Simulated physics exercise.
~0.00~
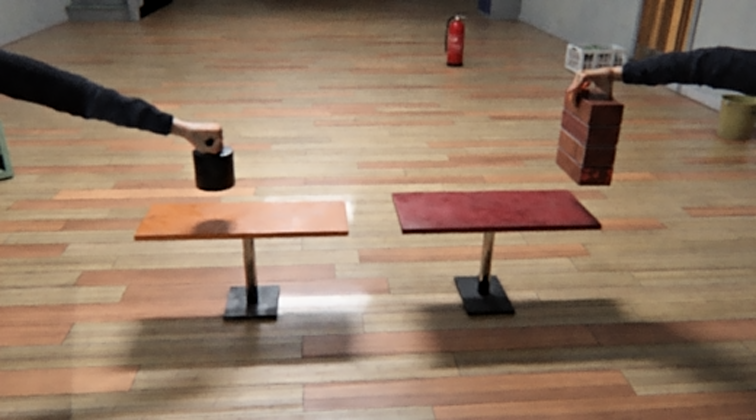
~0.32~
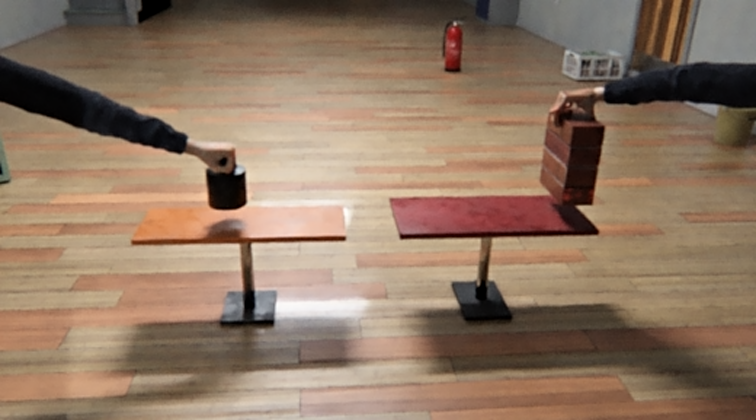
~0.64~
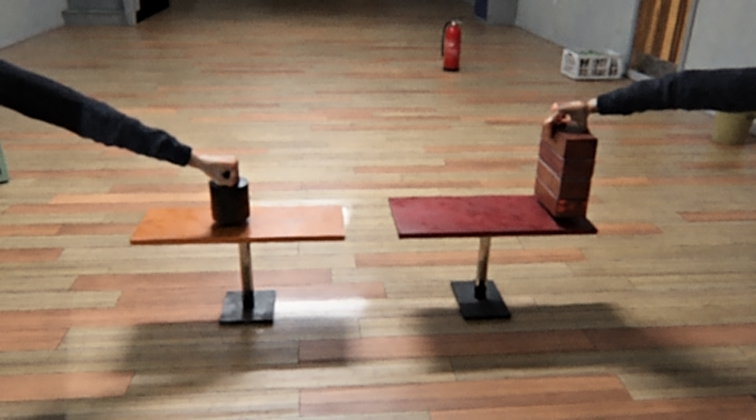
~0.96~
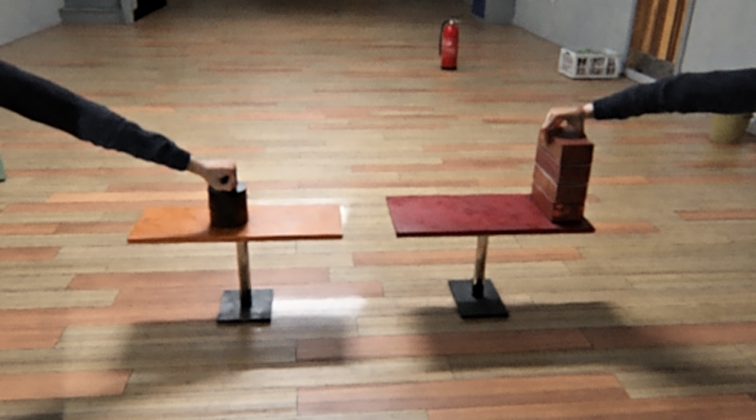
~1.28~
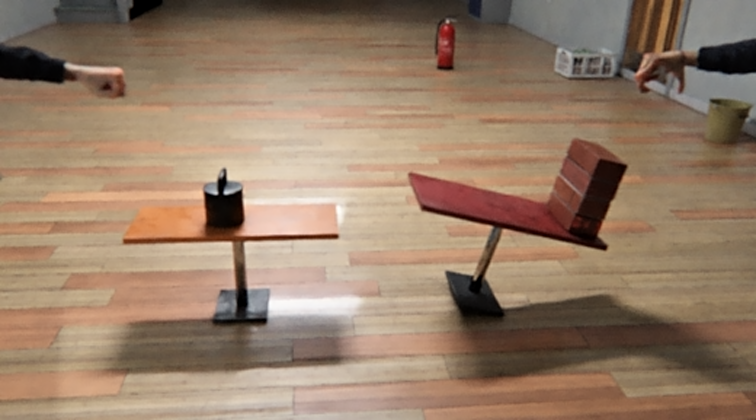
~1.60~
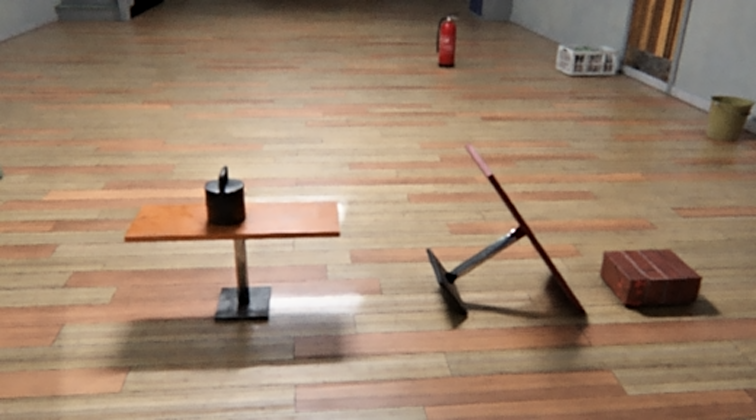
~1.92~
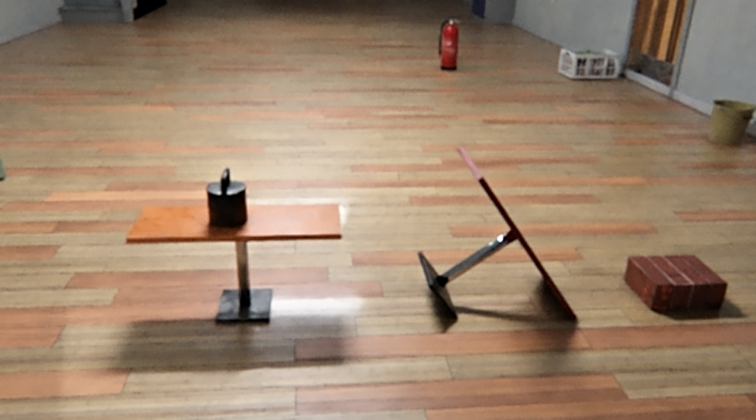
In the video, two hands lower a black cylindrical object onto an orange table and stacked bricks onto the right end of a red table, then let go. The orange table stays steady, while the red one tips over rightward, and the bricks end up on the floor.
